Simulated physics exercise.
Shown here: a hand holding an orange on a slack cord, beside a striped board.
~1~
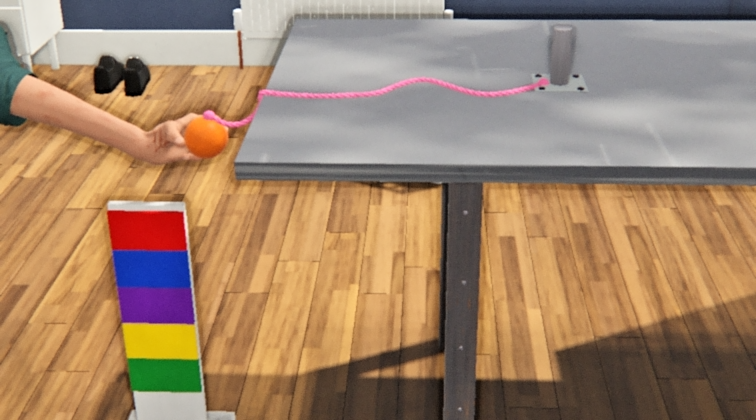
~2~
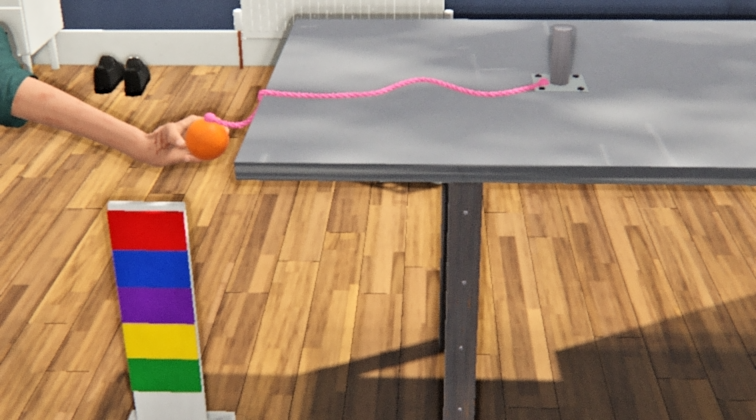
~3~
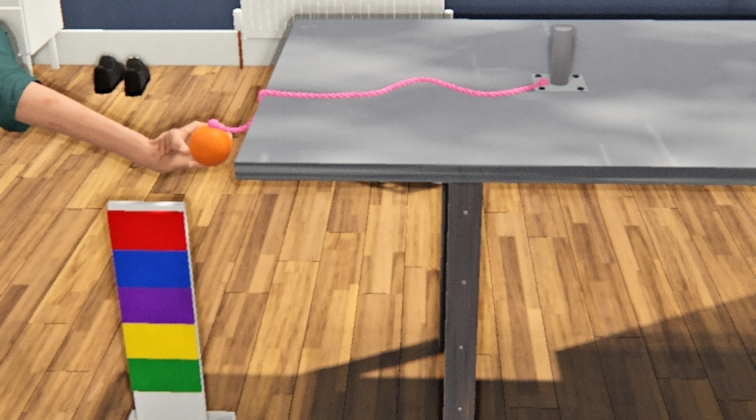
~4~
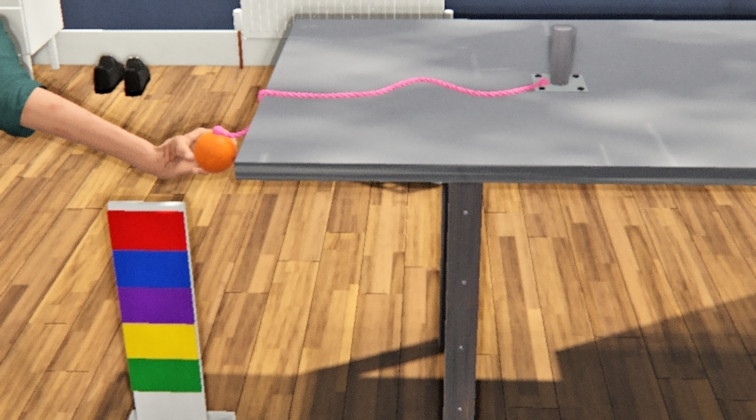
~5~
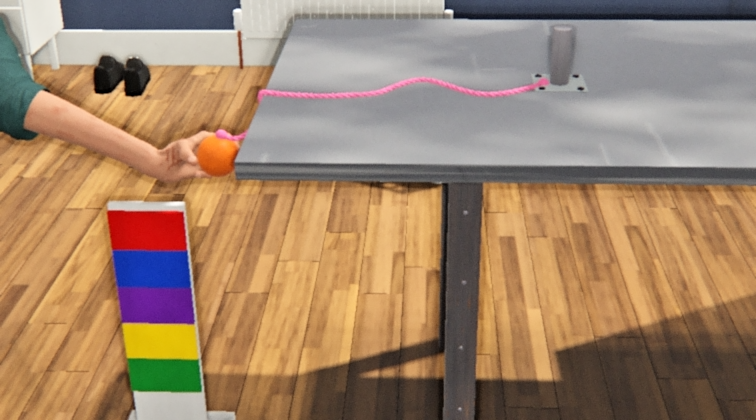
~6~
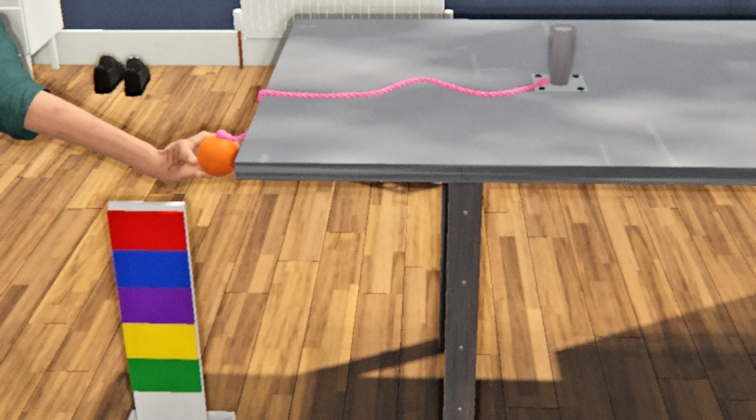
Beside a grey table in a wood-floored room, a hand holding an orange ball on a pink cord shifts slightly right and down.
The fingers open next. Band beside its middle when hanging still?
Red.
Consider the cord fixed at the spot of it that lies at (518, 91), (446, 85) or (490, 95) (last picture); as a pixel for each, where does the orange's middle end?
First try (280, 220), second try (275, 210), third try (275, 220).
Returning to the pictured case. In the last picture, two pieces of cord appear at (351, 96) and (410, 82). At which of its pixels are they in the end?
End points: Roughly (309, 89); roughly (382, 87).
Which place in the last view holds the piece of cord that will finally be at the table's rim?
Answer: The point at (307, 96).
Soon after, orange near (293, 223); level with red.
Then, orange near (252, 223); level with red.
At rest, orange near (277, 225); level with red. Its centre hangs level with the red band.
